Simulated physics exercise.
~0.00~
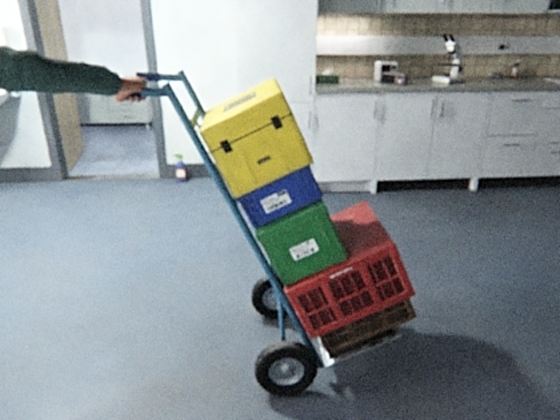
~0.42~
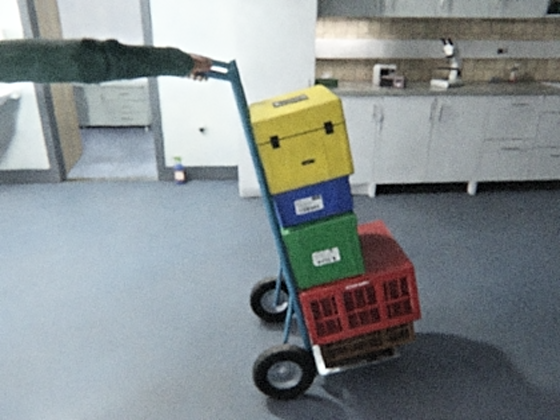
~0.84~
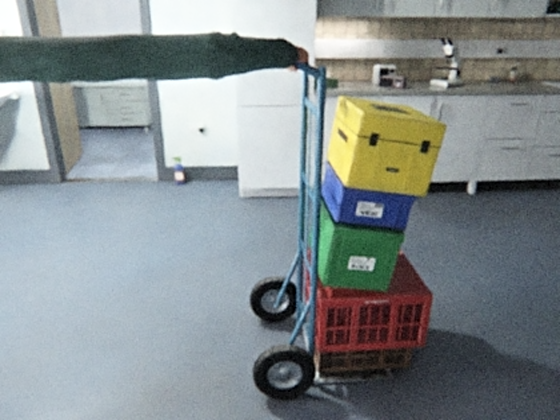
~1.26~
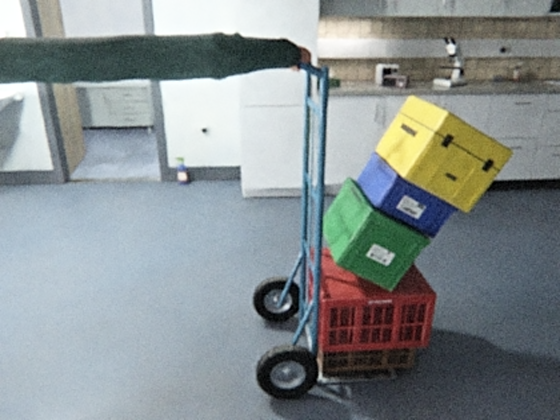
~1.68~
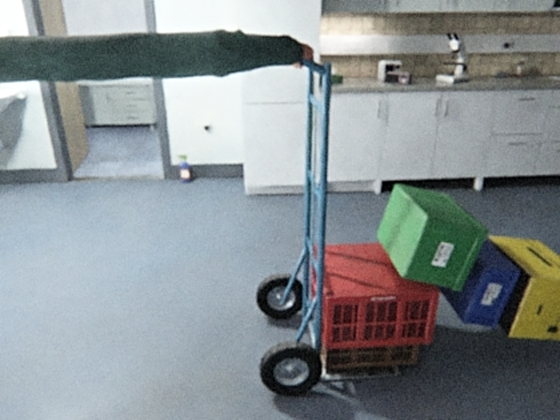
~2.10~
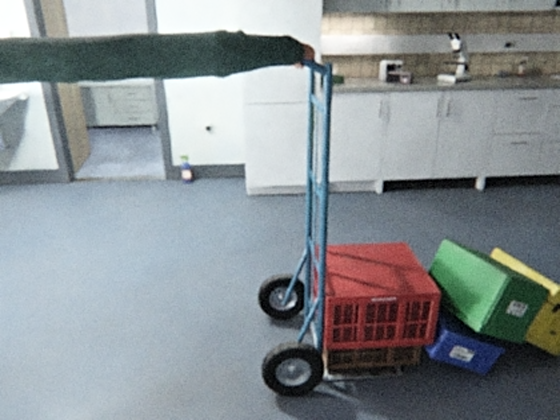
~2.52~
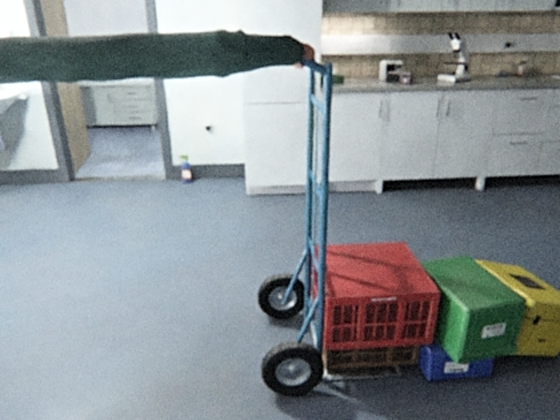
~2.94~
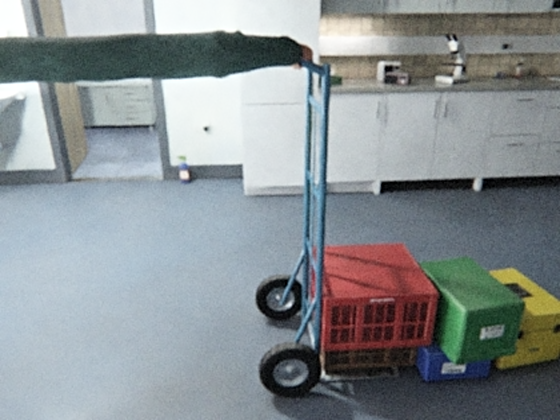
An arm swings a loaded hand truck upright, and three upper containers topple off to the right.
